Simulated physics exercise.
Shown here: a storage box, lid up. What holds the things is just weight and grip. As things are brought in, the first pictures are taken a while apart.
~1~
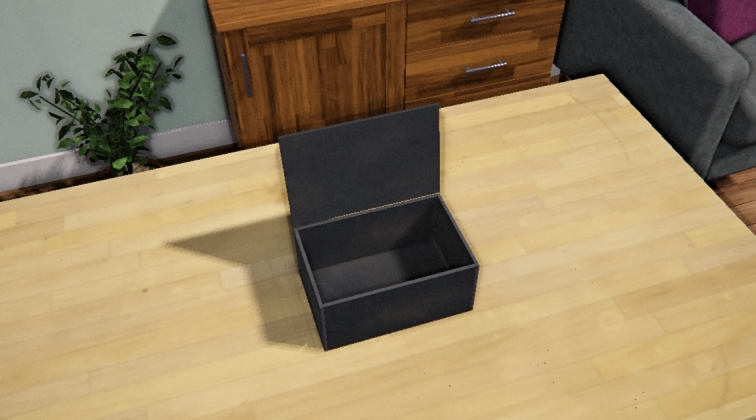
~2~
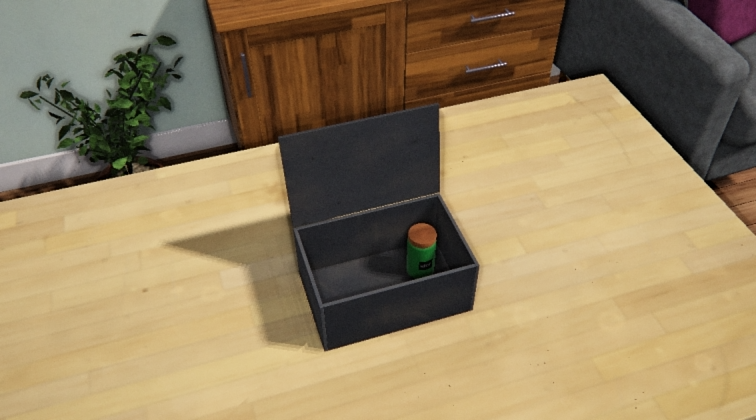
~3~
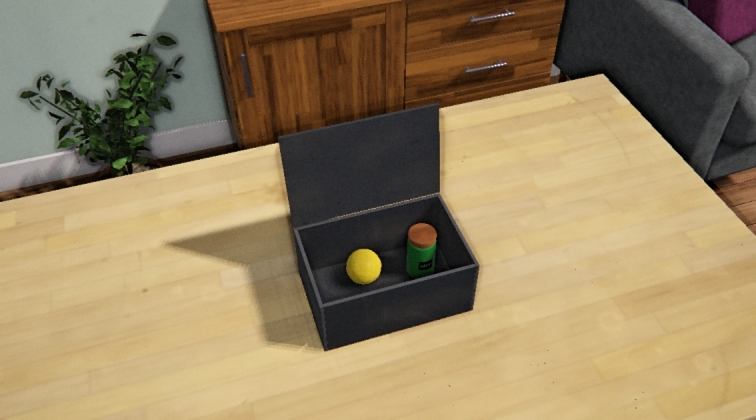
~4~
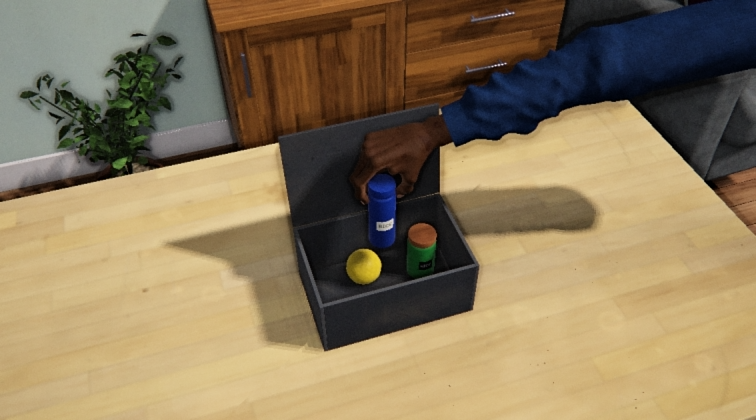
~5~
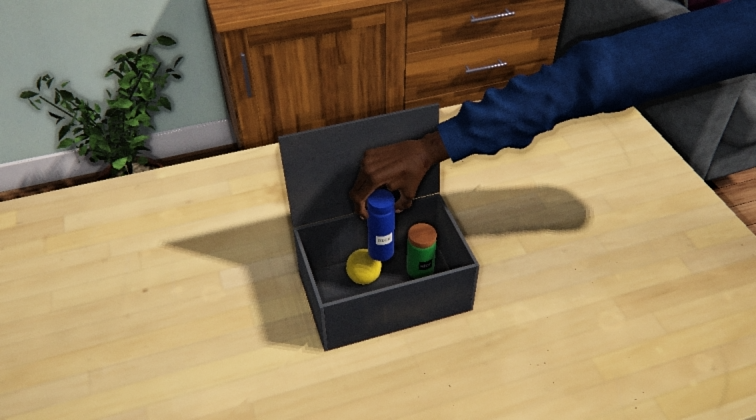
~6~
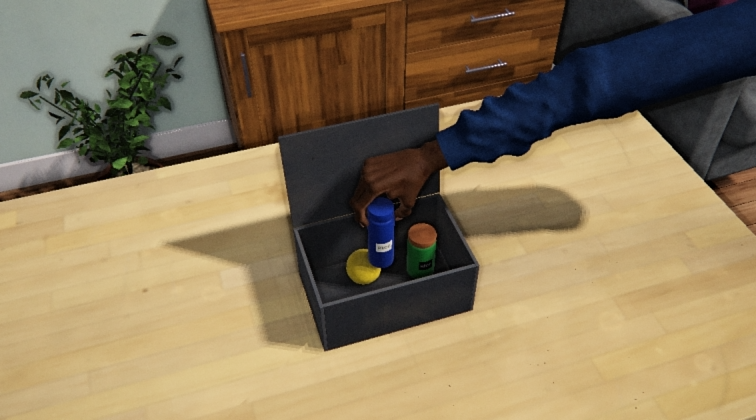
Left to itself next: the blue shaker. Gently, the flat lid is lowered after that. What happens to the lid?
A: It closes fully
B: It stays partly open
It closes fully (A).
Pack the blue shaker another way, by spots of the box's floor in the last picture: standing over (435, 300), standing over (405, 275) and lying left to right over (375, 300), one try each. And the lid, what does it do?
The first time it is kept open, the next time it goes down completely, and the last time it goes down completely.
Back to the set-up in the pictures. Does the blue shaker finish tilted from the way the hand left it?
In the end, it winds up askew.
Then, 1.10 s past the last view, lid starting down; blue shaker on its side near (414, 282); yellow lemon displaced a little.
Then, 1.80 s past the last view, lid 41° above the rim; blue shaker on its side near (413, 283); yellow lemon displaced about its own width.
Finally, lid shut; down or leaning hard in the box, blue shaker; moved from the start, yellow lemon; green shaker still in place. Final places as the last picture's camera would see them, blue shaker near (413, 285).
